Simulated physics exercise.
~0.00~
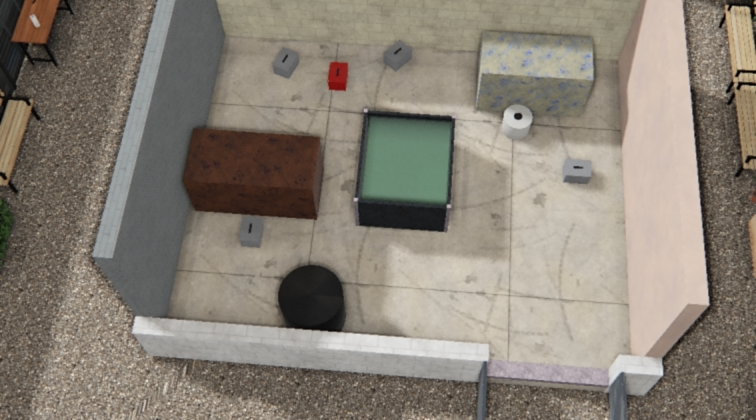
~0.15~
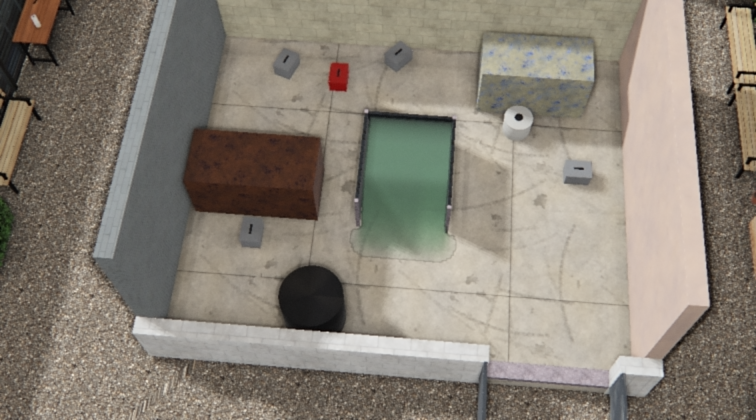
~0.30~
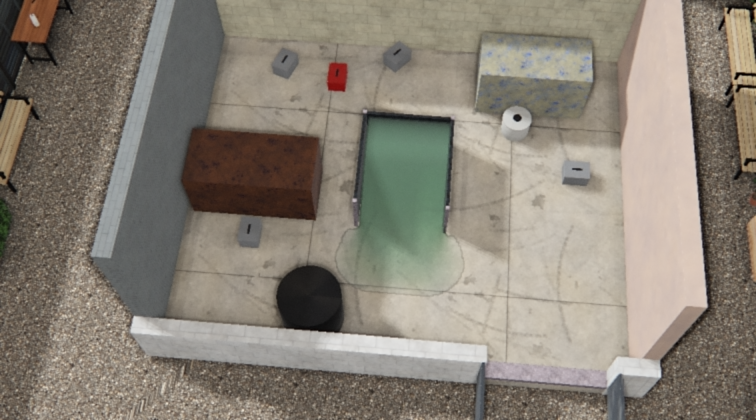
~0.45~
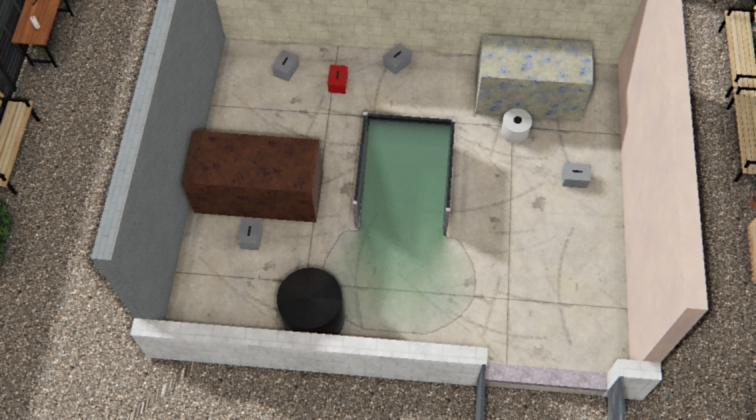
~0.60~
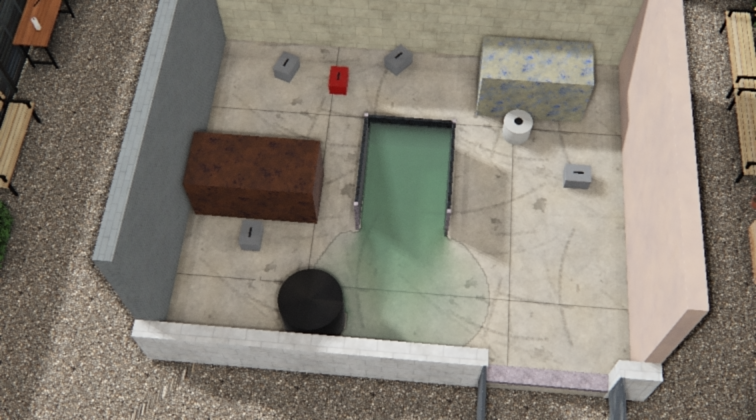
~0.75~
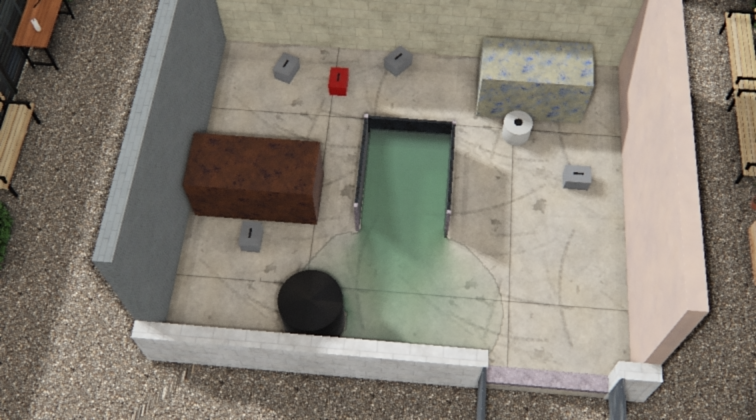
Green water stands in a dark-framed tank in the middle of a walled yard, then pours out as the tank's near side opens. It spreads across the pale floor toward the low front wall, fanning wider and thinner beside the black round tub, while the surrounding boxes and blocks stay in place.
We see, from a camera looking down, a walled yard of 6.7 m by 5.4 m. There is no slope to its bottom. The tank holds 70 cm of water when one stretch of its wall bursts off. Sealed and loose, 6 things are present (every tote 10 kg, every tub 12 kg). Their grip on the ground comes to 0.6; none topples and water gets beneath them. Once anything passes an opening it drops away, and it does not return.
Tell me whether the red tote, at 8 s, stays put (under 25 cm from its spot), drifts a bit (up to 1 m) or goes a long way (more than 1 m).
Outcome: About the same spot.
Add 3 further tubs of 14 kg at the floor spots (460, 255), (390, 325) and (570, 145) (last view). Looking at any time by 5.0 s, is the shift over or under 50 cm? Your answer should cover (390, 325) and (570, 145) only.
Well, the first one is higher and the other lower.
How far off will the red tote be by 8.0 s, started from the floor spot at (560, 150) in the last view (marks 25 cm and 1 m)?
Well, it rests almost unmoved.
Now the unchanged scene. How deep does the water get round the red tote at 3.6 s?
Around 0 cm.
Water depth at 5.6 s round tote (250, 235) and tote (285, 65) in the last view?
Roughly 8 and 0 cm.
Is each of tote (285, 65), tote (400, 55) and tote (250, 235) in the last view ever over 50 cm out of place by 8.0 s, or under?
In sequence - stayed below the line; stayed below the line; crossed the line.
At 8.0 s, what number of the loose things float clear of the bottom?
Total: 0.
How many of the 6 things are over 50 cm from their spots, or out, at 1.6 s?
The number by then is 0.
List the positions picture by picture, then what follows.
In the first picture, the red tote at (338, 72) rests on the ground; water covers 1.9 m2; 0 of 6 have shifted.
In the second picture, the red tote at (339, 73), on the bottom; water covers 2.7 m2; 0 of 6 have shifted.
In the third picture, the red tote at (337, 73) rests on the ground; 3.7 m2 under water; 0 of 6 have shifted.
In the fourth picture, the red tote at (338, 75), on the bottom; water covers 5.0 m2; 0 of 6 have shifted.
In the fifth picture, the red tote at (339, 76) rests on the ground; 6.1 m2 under water; 0 of 6 have shifted.
In the sixth picture, the red tote at (338, 77), on the bottom; water covers 6.6 m2; 0 of 6 have shifted.
After 1.6 s the red tote is near (338, 77), 0.0 m from its start, aground; 0 of 6 are out; 0 afloat.
After 3.6 s the red tote is near (338, 77), 0.0 m from its start, aground; 0 of 6 are out; 0 afloat.
After 5.6 s the red tote is near (338, 77), 0.0 m from its start, aground; 0 of 6 are out; 0 afloat.
After 8.0 s the red tote is near (338, 77), 0.0 m from its start, aground; 0 of 6 are out; 0 afloat.
